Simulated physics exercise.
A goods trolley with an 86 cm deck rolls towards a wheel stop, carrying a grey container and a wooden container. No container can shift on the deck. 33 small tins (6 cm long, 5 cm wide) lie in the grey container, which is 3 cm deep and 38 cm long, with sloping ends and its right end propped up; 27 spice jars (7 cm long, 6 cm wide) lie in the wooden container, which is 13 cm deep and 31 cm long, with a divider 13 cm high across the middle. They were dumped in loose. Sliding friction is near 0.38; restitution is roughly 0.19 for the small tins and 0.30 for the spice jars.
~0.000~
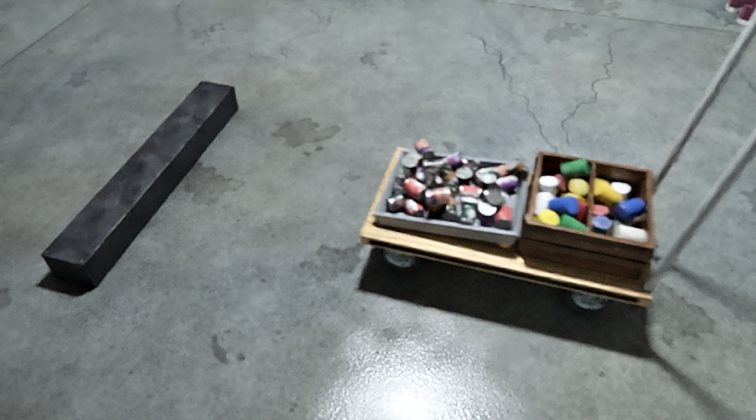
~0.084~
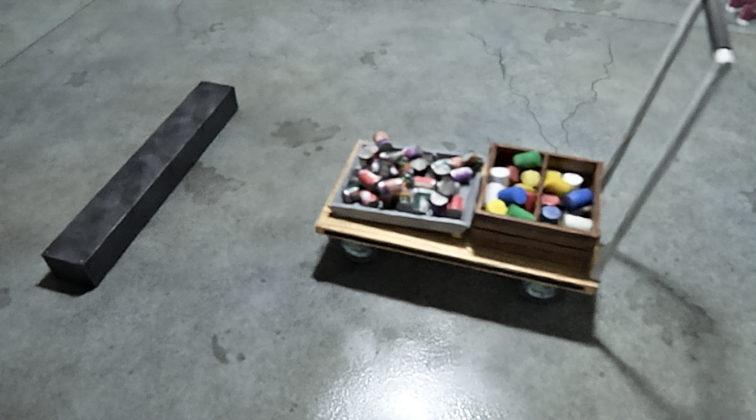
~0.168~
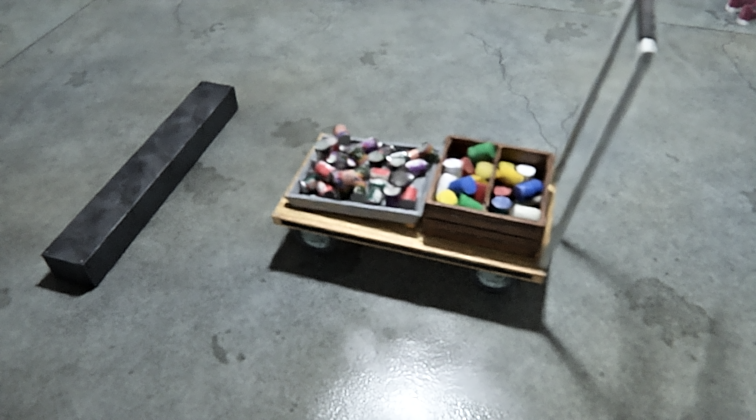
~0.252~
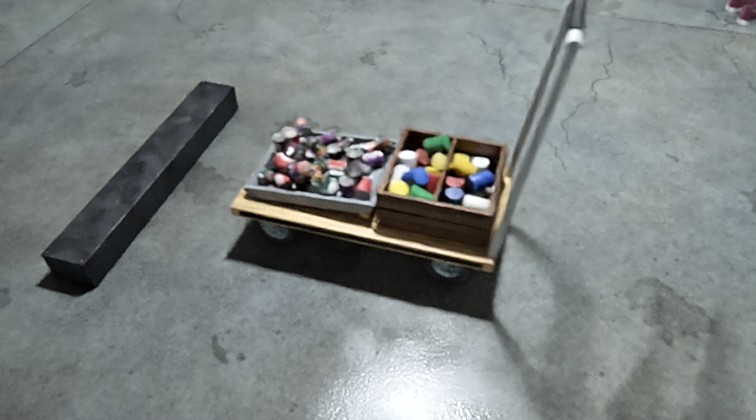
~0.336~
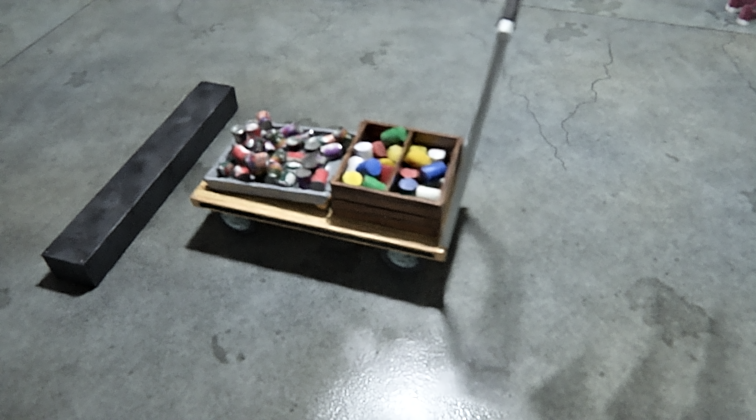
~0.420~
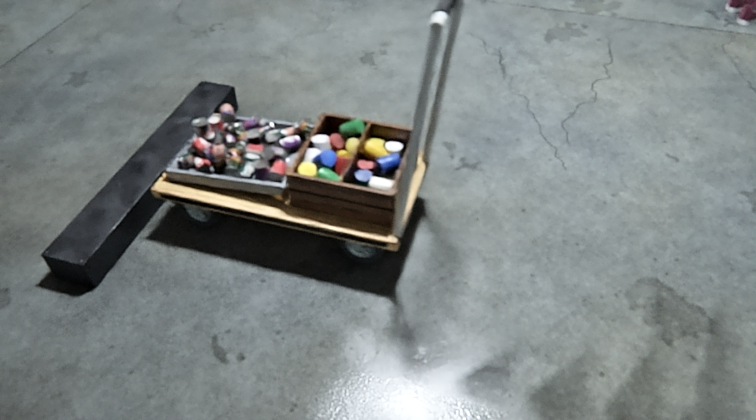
On a smooth grey concrete floor with cracks and stains, seen from above at an angle, a bright patch of light shines near the bottom. A long black block lies at the left, and a flat wooden trolley with a tall metal handle carries a grey tray of small tins beside a divided brown box of colourful jars. The trolley rolls steadily leftward, drawing close to the block, while the camera stays still.
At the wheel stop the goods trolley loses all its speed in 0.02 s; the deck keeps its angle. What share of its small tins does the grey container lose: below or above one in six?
Out of the grey container go over a sixth of the small tins.
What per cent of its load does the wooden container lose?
Lost: Wooden container 5 per cent.
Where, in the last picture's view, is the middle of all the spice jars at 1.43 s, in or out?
At about (312, 165).
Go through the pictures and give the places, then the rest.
In the first frame (places track the rim corner closest to us here), grey container (515, 234); wooden container (649, 246); 86 cm to go; all still inside.
Grey container (465, 223); wooden container (593, 234); 71 cm to go, in the second frame.
Grey container (417, 213); wooden container (539, 224); 56 cm to go, in the third frame.
Grey container (370, 203); wooden container (487, 213); 42 cm to go, in the fourth frame.
Grey container (325, 194); wooden container (437, 203); 27 cm to go, in the fifth frame.
Grey container (281, 185); wooden container (388, 193); 12 cm to go; all still inside, in the sixth frame.
After 0.48 s, contact.
After 0.58 s, the grey container is down by 5 of 33 and the wooden container has all 27.
After 0.70 s, the grey container is down by 11 of 33 and the wooden container has all 27.
After 0.93 s, the grey container is down by 12 of 33 and the wooden container is down by 1 of 27.
When it is over (at 1.43 s), the grey container is down by 13 of 33 and the wooden container is down by 1 of 27. Asked share, 13 of 33, 39 per cent.
